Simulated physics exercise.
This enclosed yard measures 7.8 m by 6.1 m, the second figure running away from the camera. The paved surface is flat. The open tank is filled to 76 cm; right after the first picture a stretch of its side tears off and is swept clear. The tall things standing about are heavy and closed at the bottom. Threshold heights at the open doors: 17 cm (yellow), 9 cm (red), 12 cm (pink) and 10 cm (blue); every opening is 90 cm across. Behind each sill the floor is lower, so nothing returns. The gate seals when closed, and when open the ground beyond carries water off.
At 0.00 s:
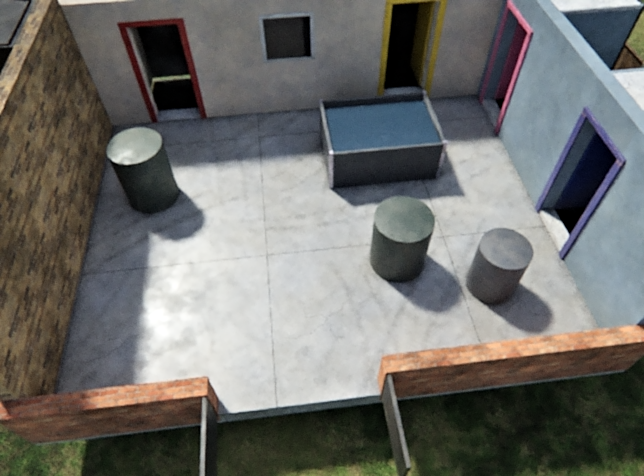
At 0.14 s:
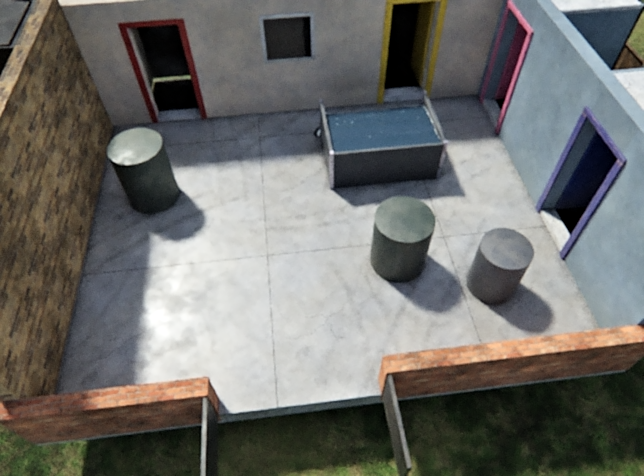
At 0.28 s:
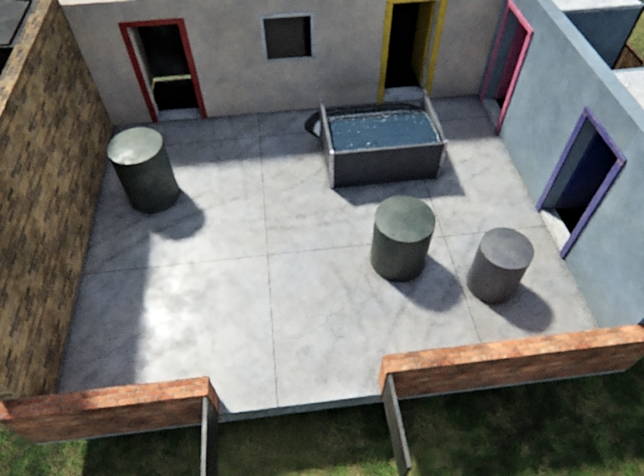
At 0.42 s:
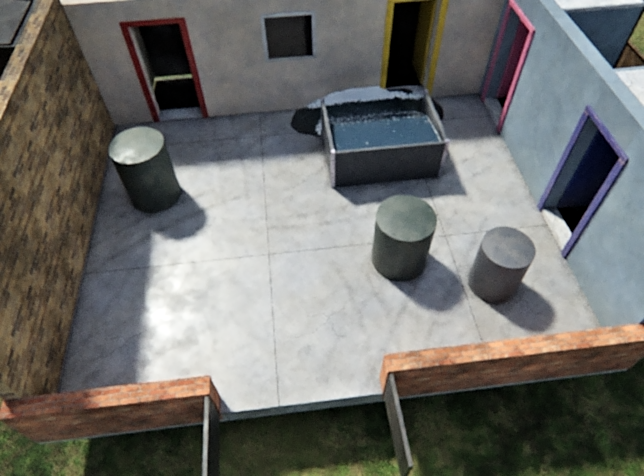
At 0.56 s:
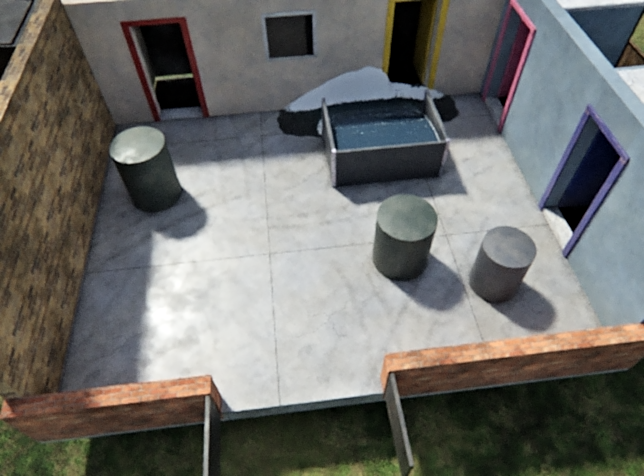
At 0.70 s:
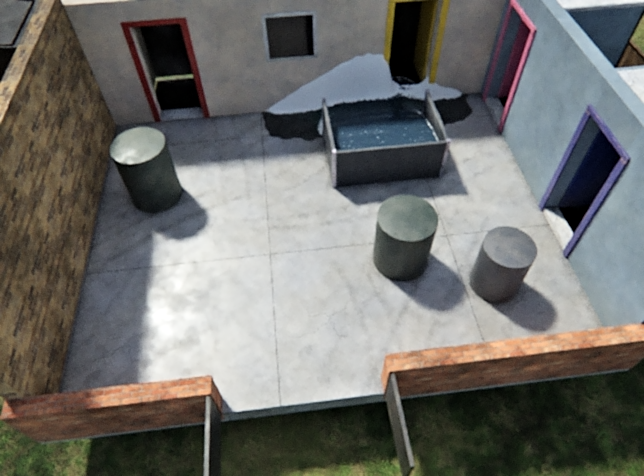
In a walled yard, water pours from the open tank's far side and spreads leftward.
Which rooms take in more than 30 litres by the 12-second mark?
Door by door: At the yellow door it exceeds the limit; at the red door it stays under the limit; at the pink door it goes over the limit; at the blue door it stays under the limit.
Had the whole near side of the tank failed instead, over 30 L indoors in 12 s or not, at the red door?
Then: Red not over.
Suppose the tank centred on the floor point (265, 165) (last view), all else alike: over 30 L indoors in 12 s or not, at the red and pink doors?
Against that limit: Red above, pink over.
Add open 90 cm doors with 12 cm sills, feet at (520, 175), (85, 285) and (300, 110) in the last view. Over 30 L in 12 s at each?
In turn: Under, below, above.
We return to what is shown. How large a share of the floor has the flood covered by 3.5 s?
About 50 per cent.
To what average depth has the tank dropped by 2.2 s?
About 20 cm.
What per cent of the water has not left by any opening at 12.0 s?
About 80 per cent.
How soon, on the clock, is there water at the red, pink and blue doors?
Red 1.3 s, pink 1.2 s, blue 2.6 s.
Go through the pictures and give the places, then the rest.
The first frame shows still water, 76 cm deep, in the open tank at (380, 125).
In the second frame, the front is at (318, 135), 1.1 m from the gap on the open tank's far side; 0.5 m2 of floor is under water; 76 cm left at the back of the open tank.
In the third frame, the front is at (310, 123), 1.3 m from the gap on the open tank's far side; 1.7 m2 of floor is under water; 68 cm left at the back of the open tank.
In the fourth frame, water pours out on the open tank's far side and has run 1.6 m, to (301, 111); typically 17 cm deep outside, 65 cm at the open tank's back.
In the fifth frame, water pours out on the open tank's far side and has run 2.0 m, to (285, 110); typically 19 cm deep outside, 62 cm at the open tank's back.
In the sixth frame, the front is at (265, 112), 2.4 m from the gap on the open tank's far side; 3.2 m2 of floor is under water; 53 cm left at the back of the open tank.
After 1.4 s water covers 15 % of the floor and is deepest (44 cm) near (355, 108); yellow door 39 cm at the sill, 125 L in, red door 2 cm at the sill, 0 L in, pink door 16 cm at the sill, 1 L in, blue door not reached.
After 2.2 s water covers 30 % of the floor and is deepest (34 cm) near (478, 97); yellow door 24 cm at the sill, 187 L in, red door 5 cm at the sill, 0 L in, pink door 27 cm at the sill, 48 L in, blue door not reached.
After 3.5 s water covers 50 % of the floor and is deepest (19 cm) near (112, 147); yellow door 12 cm at the sill, 197 L in, red door 4 cm at the sill, 0 L in, pink door 17 cm at the sill, 114 L in, blue door 3 cm at the sill, 0 L in.
After 7.0 s water covers 75 % of the floor and is deepest (10 cm) near (116, 129); yellow door 8 cm at the sill, 197 L in, red door 8 cm at the sill, 1 L in, pink door 9 cm at the sill, 122 L in, blue door 3 cm at the sill, 0 L in.
After 12.0 s water covers 95 % of the floor and is deepest (6 cm) near (55, 416); yellow door 4 cm at the sill, 197 L in, red door 4 cm at the sill, 1 L in, pink door 4 cm at the sill, 122 L in, blue door 5 cm at the sill, 0 L in.
